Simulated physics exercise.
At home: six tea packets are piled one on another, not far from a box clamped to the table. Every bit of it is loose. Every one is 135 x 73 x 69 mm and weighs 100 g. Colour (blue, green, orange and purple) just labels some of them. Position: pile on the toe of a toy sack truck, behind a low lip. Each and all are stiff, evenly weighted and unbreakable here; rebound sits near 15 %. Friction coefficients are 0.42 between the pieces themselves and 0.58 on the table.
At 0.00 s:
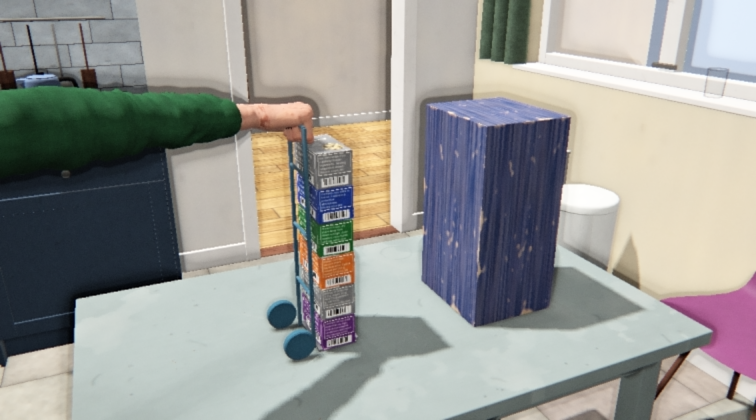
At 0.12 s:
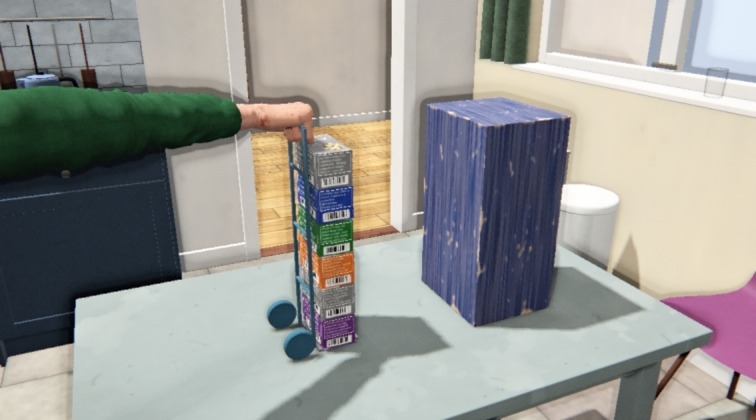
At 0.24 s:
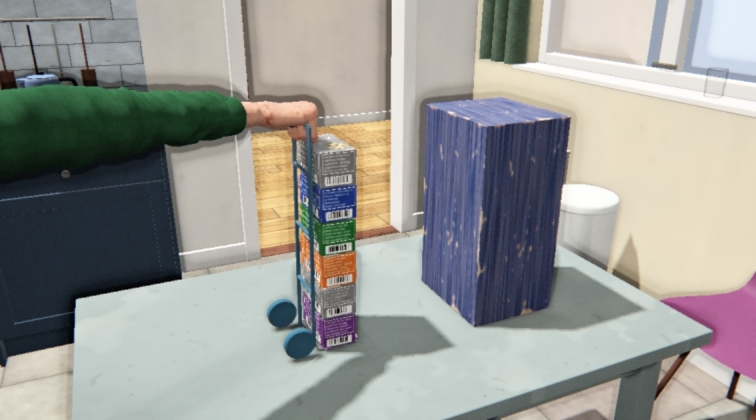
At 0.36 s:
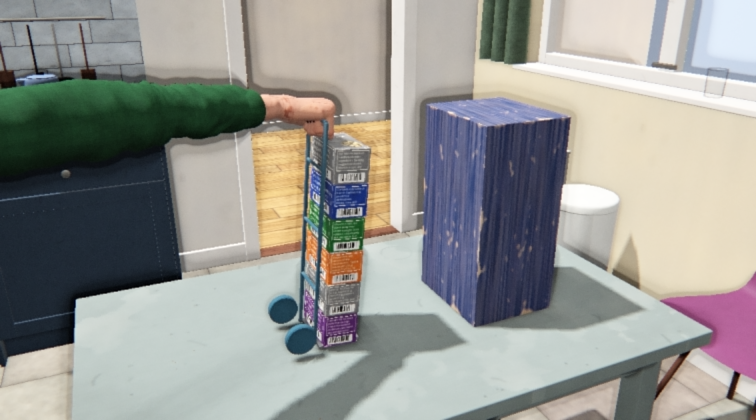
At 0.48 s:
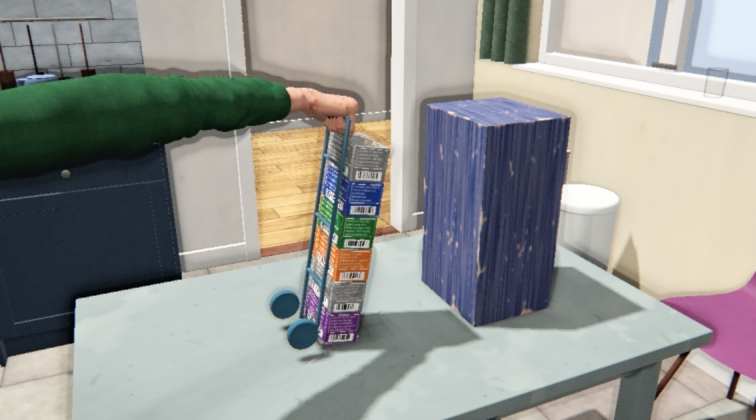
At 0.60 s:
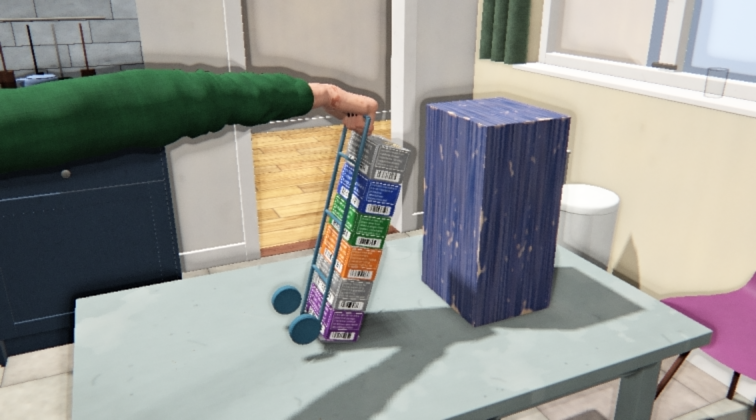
A green-sleeved arm held the handle of a small blue hand truck stacked with colourful packets on a table, then pushed it rightward, tilting truck and stack together toward a tall blue box.
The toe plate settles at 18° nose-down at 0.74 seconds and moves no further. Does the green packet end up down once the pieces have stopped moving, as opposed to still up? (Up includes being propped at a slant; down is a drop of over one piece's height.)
It stays high.
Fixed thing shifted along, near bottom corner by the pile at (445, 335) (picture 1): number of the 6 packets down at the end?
With that change the number is 0.
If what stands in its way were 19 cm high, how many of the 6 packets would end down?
Then 4.
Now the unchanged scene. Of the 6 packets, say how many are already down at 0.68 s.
That makes 0 by then, as I count it.
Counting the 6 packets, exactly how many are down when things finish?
It comes to 0.
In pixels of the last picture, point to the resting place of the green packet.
In the final picture it sits close to (397, 228).
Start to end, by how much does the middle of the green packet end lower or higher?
3 cm lower.
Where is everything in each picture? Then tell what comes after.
In the first frame (we follow the side turned to the camera), truck frame (306, 177) 0° forward; green packet (336, 239); orange packet (338, 271); purple packet (339, 332); no piece has moved.
The second frame shows truck frame (306, 177) 0° forward; green packet (336, 239).
The third frame shows truck frame (310, 176) 1° forward; green packet (339, 238); blue packet (340, 205) displaced 6 mm; 2 stirred so far.
The fourth frame shows truck frame (324, 171) 5° forward; green packet (348, 236) tipped 5°; blue packet (351, 202) tipped 5°; steepest lean 5°, the packet at (353, 166); 6 stirred so far.
The fifth frame shows truck frame (342, 167) 11° forward; green packet (359, 233) tipped 11°; blue packet (366, 200) tipped 11°; steepest lean 11°, the packet at (371, 165); 6 stirred so far.
The sixth frame shows truck frame (357, 165) 15° forward; green packet (372, 232) tipped 17°; blue packet (382, 199) tipped 17°; orange packet (363, 265) tipped 17°; steepest lean 17°, the packet at (391, 166); 6 stirred so far.
Around 0.68 s, none of the 6 packets down, 6 disturbed; green packet tipped 23°; blue packet tipped 23°.
Around 0.76 s, none of the 6 packets down, 6 disturbed; green packet tipped 32°; orange packet tipped 32°.
Finally (1.8 s), none of the 6 packets down, 6 disturbed; green packet tipped 39°, 31 mm lower; orange packet tipped 39°; purple packet tipped 39°. Seen by the last camera, middles, green packet near (397, 228), orange packet near (379, 254).
